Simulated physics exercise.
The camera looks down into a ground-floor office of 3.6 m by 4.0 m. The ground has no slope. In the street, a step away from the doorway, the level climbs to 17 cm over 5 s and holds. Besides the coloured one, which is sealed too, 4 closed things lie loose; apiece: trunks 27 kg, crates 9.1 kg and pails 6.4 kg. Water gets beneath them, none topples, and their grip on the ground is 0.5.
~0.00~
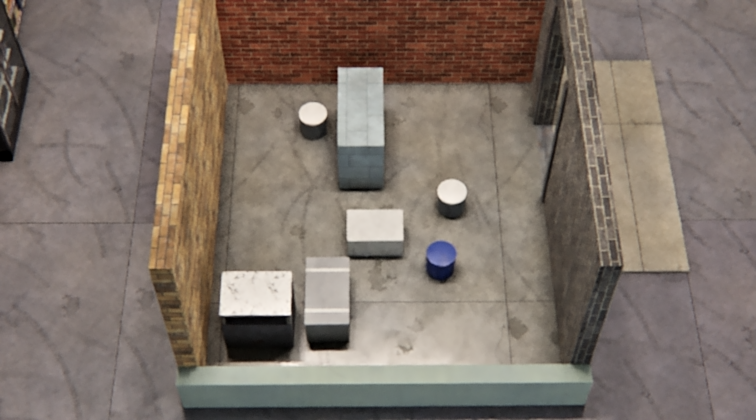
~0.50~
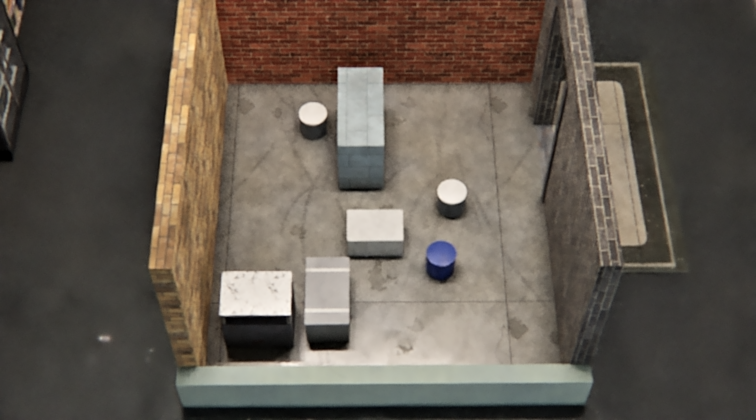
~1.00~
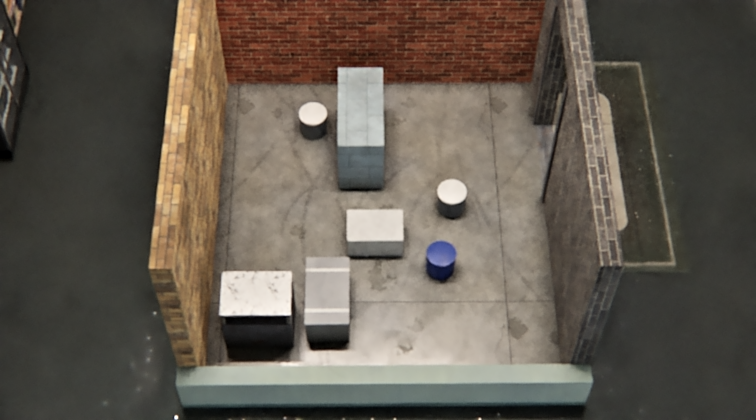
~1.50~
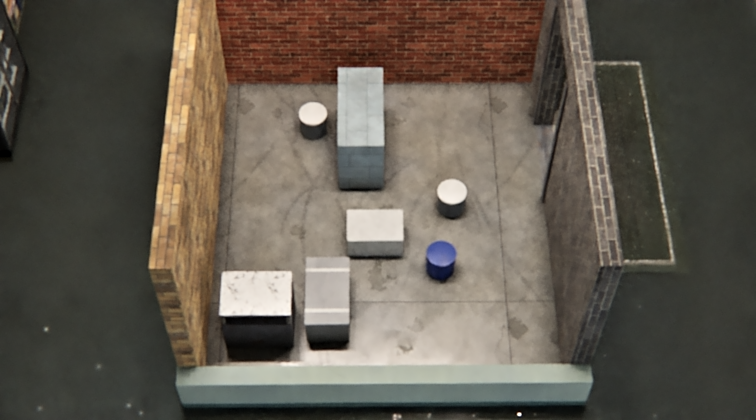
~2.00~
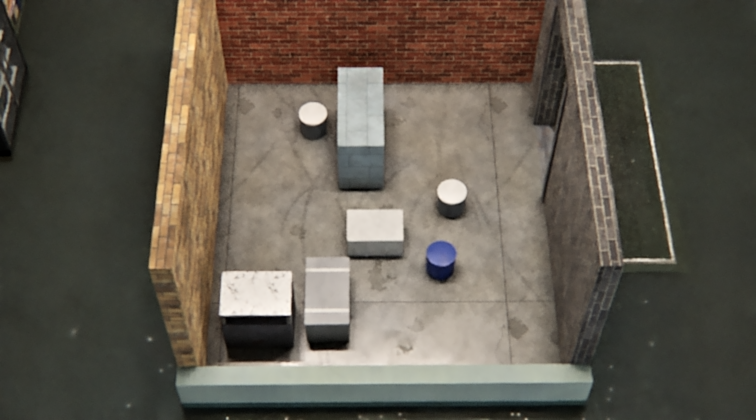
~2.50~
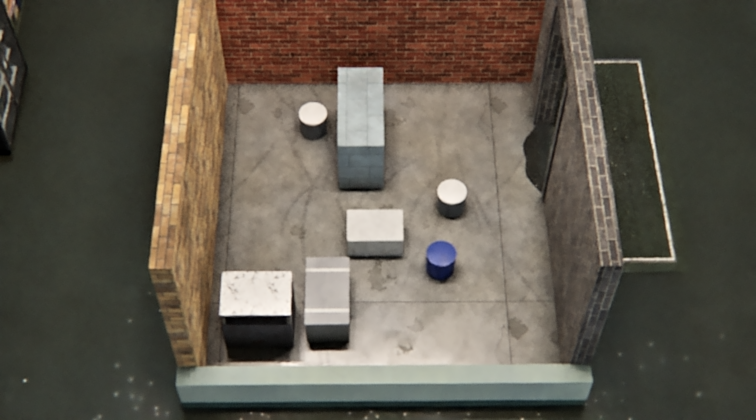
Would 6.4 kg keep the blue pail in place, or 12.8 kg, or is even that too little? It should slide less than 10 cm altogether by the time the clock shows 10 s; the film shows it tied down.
Verdict: The lower weight is enough.
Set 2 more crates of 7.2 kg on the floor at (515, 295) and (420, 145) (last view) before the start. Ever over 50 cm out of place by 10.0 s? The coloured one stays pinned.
In turn: Less, more.
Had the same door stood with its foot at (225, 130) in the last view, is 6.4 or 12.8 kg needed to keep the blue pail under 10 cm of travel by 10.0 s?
In that case the lower weight is enough.
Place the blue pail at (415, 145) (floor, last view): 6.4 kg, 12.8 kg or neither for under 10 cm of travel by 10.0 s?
It takes the larger.
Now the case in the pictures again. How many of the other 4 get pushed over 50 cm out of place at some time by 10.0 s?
1 of them.
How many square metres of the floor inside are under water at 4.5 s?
Some 3.5 m2.
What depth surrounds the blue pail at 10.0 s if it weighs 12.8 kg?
About 4 cm.
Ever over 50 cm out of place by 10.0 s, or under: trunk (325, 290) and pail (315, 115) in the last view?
In turn: Less, short of it.
After 3.5 s the blue pail would be 0 cm from its start with 6.4 kg and 0 cm from its start with 12.8 kg; 0 cm of water round it then.
After 4.5 s the blue pail would be 0 cm from its start with 6.4 kg and 0 cm from its start with 12.8 kg; 0 cm of water round it then.
After 7.0 s the blue pail would be 0 cm from its start with 6.4 kg and 0 cm from its start with 12.8 kg; 3 cm of water round it then.
After 10.0 s the blue pail would be 1 cm from its start with 6.4 kg and 0 cm from its start with 12.8 kg; 4 cm of water round it then.
